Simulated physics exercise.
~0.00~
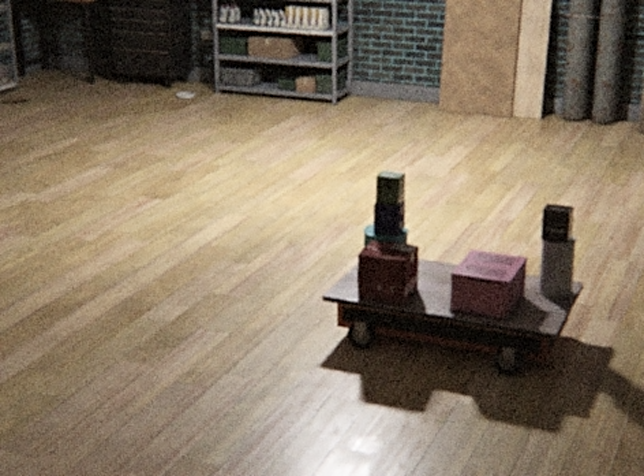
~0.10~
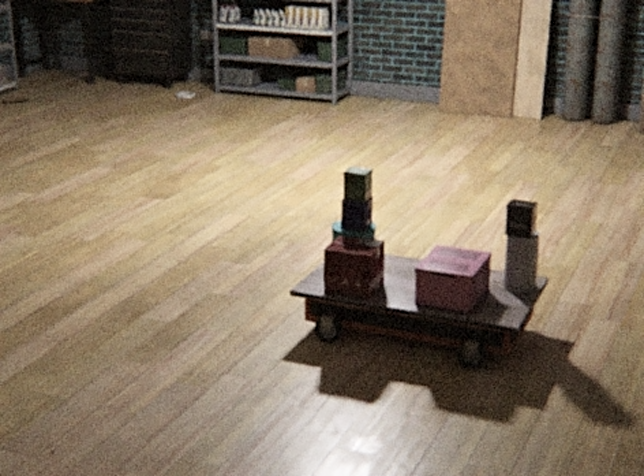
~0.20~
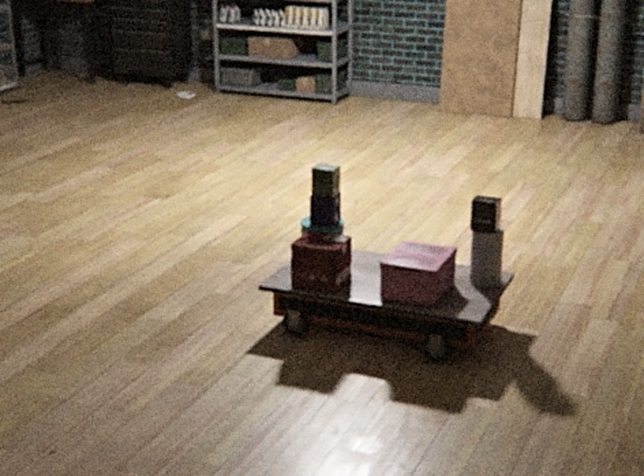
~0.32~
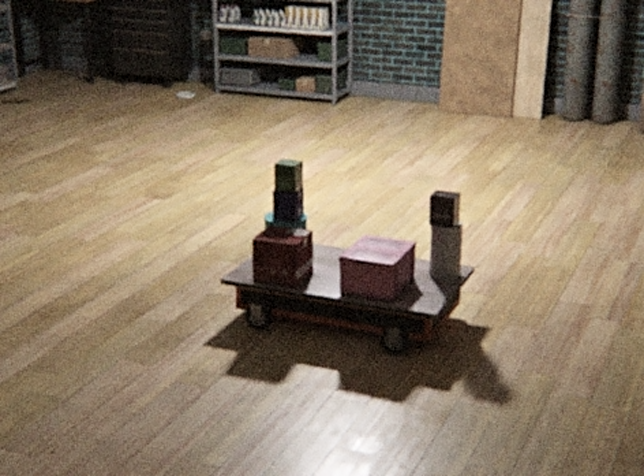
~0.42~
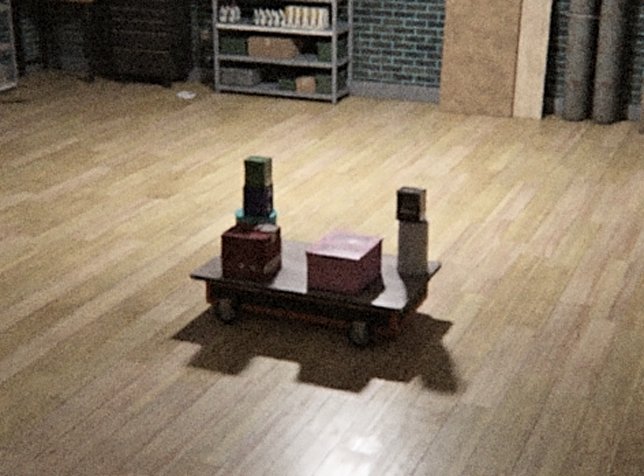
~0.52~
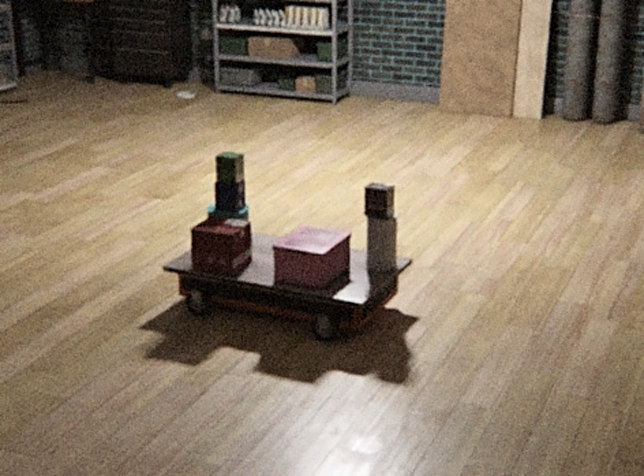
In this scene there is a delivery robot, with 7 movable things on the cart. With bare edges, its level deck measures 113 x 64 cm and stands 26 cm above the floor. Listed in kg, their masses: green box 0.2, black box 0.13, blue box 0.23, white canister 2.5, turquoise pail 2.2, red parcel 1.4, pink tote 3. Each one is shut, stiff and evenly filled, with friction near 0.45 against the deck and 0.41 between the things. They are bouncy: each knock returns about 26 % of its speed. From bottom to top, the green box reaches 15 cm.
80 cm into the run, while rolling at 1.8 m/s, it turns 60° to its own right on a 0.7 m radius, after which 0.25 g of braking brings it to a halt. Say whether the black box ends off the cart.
Looks like the black box does not fall off.
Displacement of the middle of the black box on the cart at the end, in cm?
About 2 cm.
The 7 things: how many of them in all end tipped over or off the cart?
That makes 4.
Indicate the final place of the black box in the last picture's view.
Around (283, 142).
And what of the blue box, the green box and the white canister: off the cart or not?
The blue box ends off the cart; the green box ends off the cart; the white canister ends on the cart.
After 0.72 s, cart has run 130 cm, turned 28°; red parcel now off the cart; green box slid 35 cm; blue box slid 33 cm.
After 1.02 s, cart has run 184 cm, turned 60°; green box, blue box and turquoise pail now off the cart; black box slid 2 cm near (294, 171); pink tote slid 14 cm.
After 1.32 s, cart has run 226 cm, turned 60°; black box slid 2 cm near (287, 151); pink tote slid 14 cm.
At rest (2.2 s), off the cart, green box, blue box, turquoise pail and red parcel; not toppled but over 10 cm from the start, pink tote; the other 2 in place, give or take 10 cm. In the last view, black box near (283, 142).
